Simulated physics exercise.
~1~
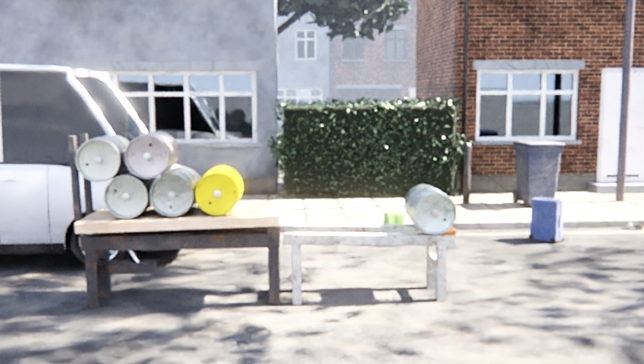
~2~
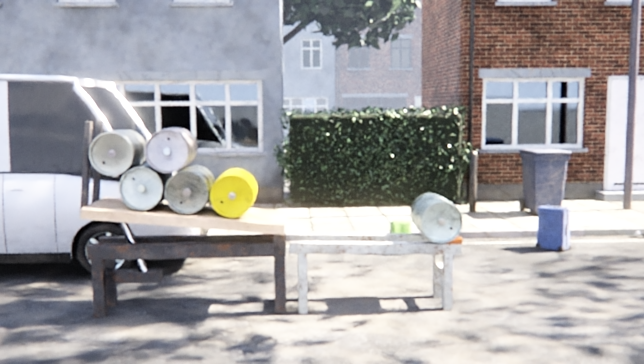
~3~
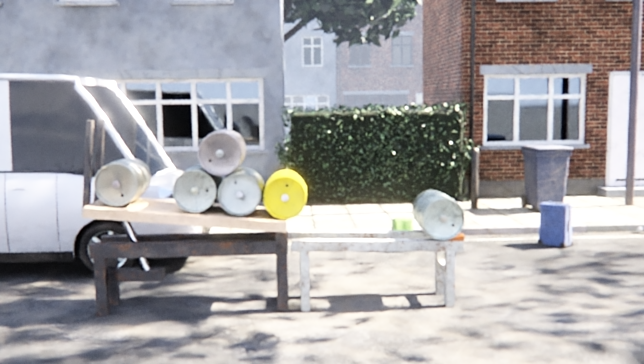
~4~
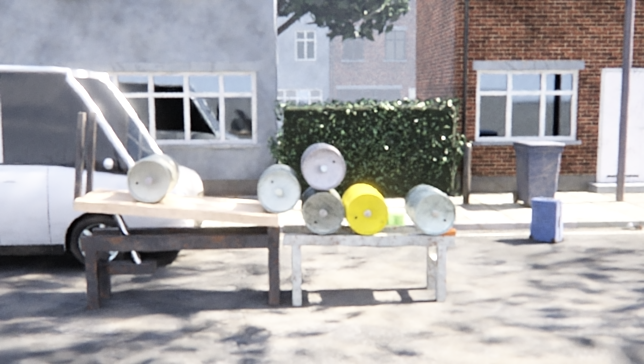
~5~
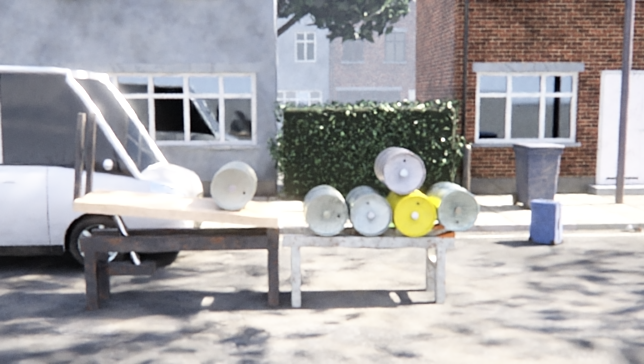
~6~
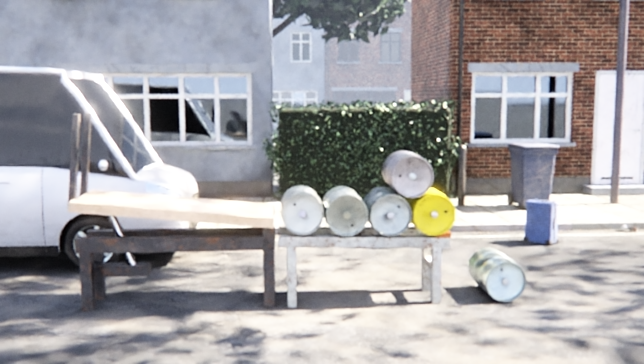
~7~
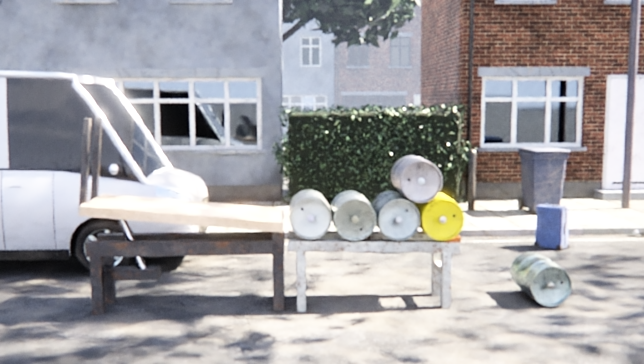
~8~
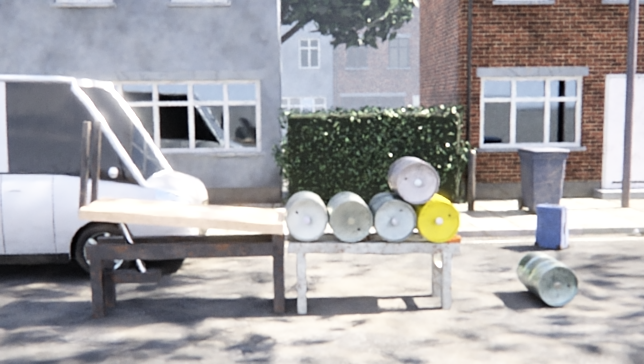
On a sunlit street, beside a white van and a clipped hedge, five kegs sit stacked on a wooden deck, a yellow one at their right end, while another rests at the far end of a pale rack. The deck tilts towards the rack and the stack begins to spread and roll right. The kegs cross onto the rack, one riding on top of the others, and close up on the resting keg. That keg drops off the right end onto the road. The yellow keg stops at the rack's end, with the others packed behind it and one on top.
